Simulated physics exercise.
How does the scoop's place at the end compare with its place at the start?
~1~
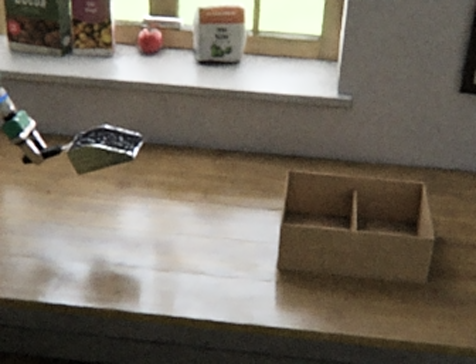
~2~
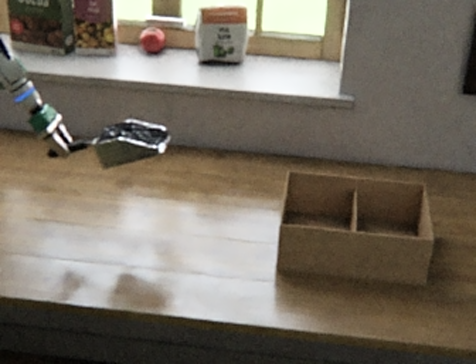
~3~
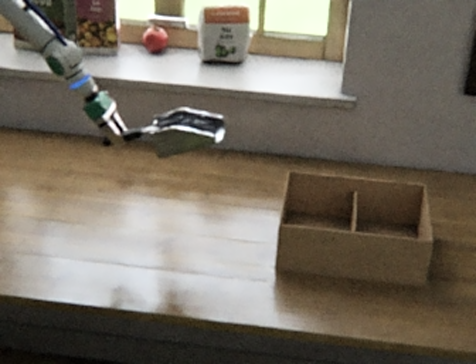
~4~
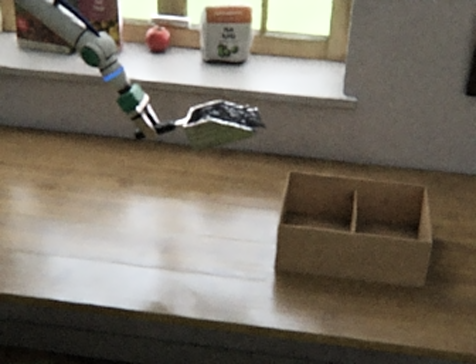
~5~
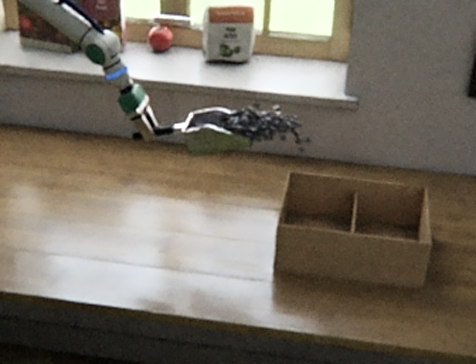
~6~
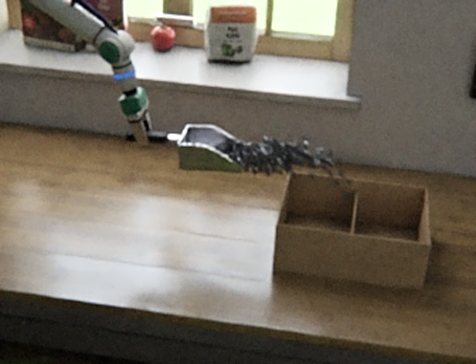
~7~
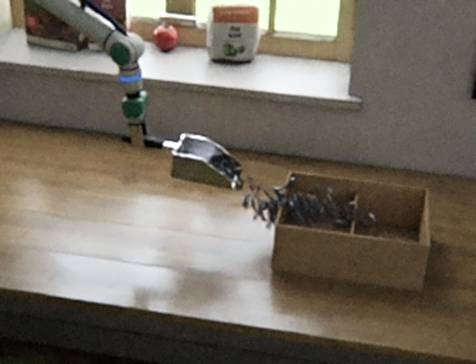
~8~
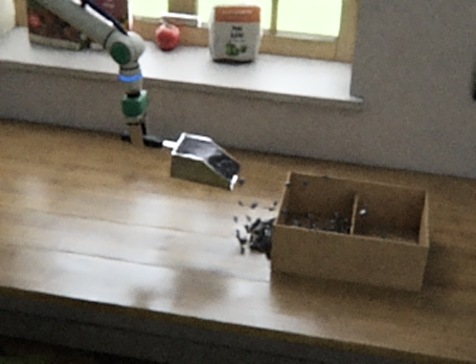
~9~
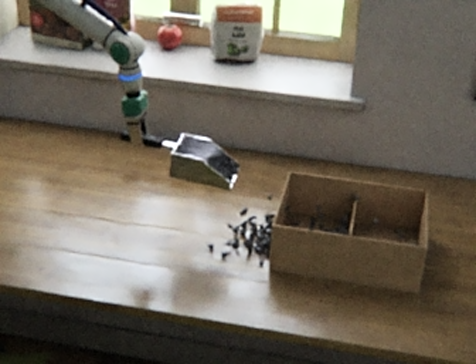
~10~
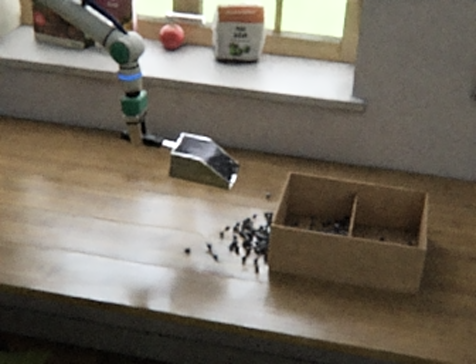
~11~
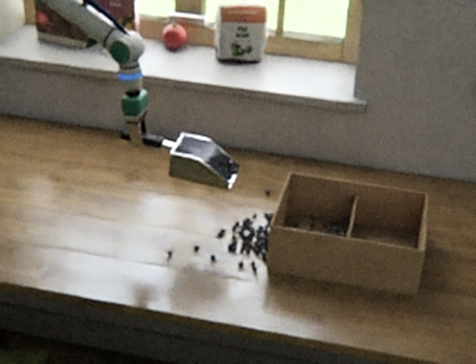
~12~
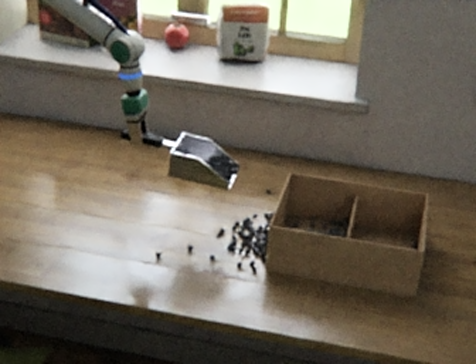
At the start the scoop is over the left part of the table. At the end it is clearly farther right and slightly lower, just to the left of the box.
